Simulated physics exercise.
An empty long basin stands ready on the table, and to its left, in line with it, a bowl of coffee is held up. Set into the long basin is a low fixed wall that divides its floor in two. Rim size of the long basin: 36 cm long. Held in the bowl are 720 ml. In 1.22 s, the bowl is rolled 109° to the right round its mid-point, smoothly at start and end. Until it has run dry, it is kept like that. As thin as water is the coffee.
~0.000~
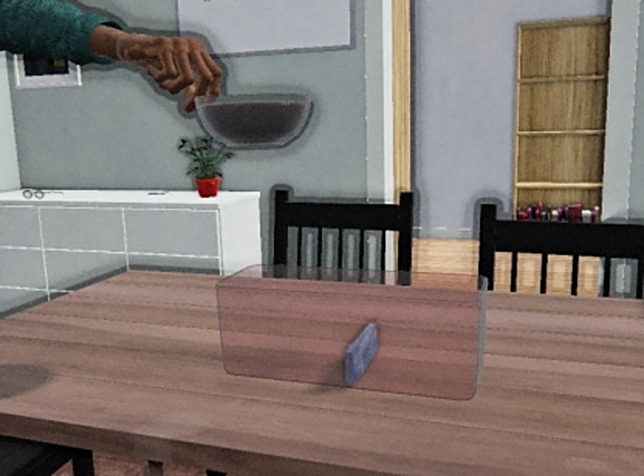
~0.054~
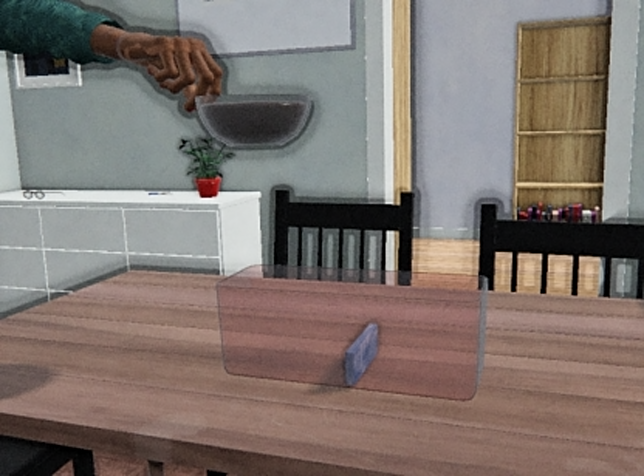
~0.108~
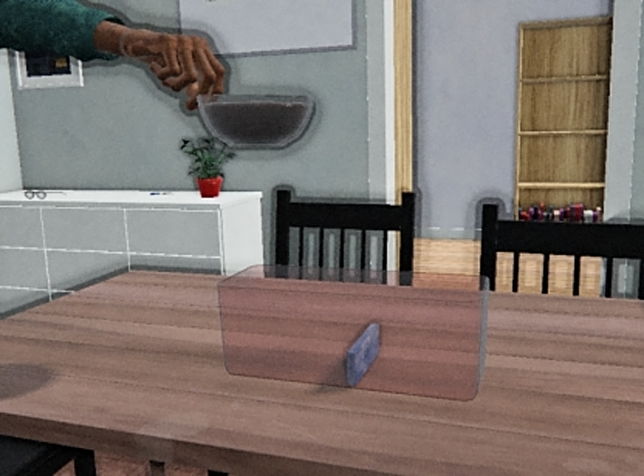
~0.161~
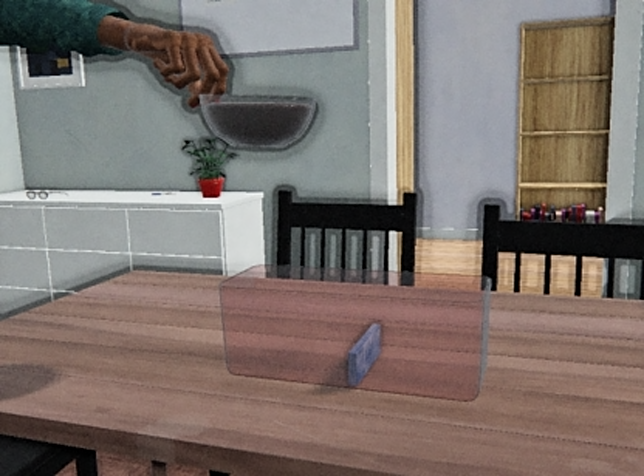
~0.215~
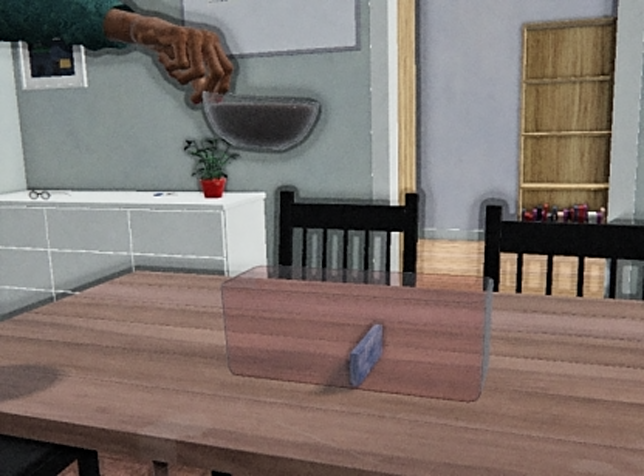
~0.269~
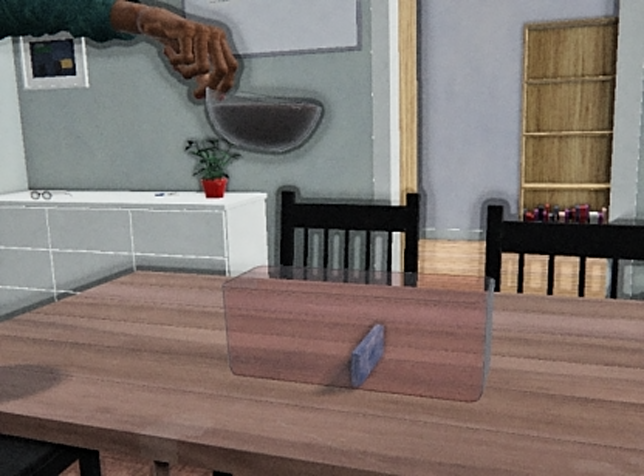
A hand holds a bowl of dark liquid above a table and tilts it slightly right.
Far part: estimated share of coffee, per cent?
67 per cent.
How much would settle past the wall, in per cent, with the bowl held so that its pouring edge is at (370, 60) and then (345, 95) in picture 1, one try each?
I'd expect close to 80 per cent and then close to 90 per cent.
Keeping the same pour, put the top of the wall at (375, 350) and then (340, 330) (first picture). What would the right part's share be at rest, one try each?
50 per cent first, 85 per cent second.
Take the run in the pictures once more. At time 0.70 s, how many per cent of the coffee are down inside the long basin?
Around 22 percent.
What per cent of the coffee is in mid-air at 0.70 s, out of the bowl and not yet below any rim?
Roughly 48 percent.
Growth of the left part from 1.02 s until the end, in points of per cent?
6 %.
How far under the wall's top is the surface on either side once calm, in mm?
Left side: Around 36 mm. Right side: Around 22 mm.
Then, 0.70 s in, the tilt is 68° and 31 per cent is still to pour, 4 is left of the wall and 17 right of it.
Then, 1.02 s in, the tilt is 102° and 0 per cent is still to pour, 26 is left of the wall and 66 right of it.
Then, 1.36 s in, the tilt is 109° and 0 per cent is still to pour, 32 is left of the wall and 67 right of it.
Then, 1.72 s in, the tilt is 109° and 0 per cent is still to pour, 32 is left of the wall and 67 right of it.
Finally, 32 per cent lies left of the wall, 67 right of it and 1 outside.
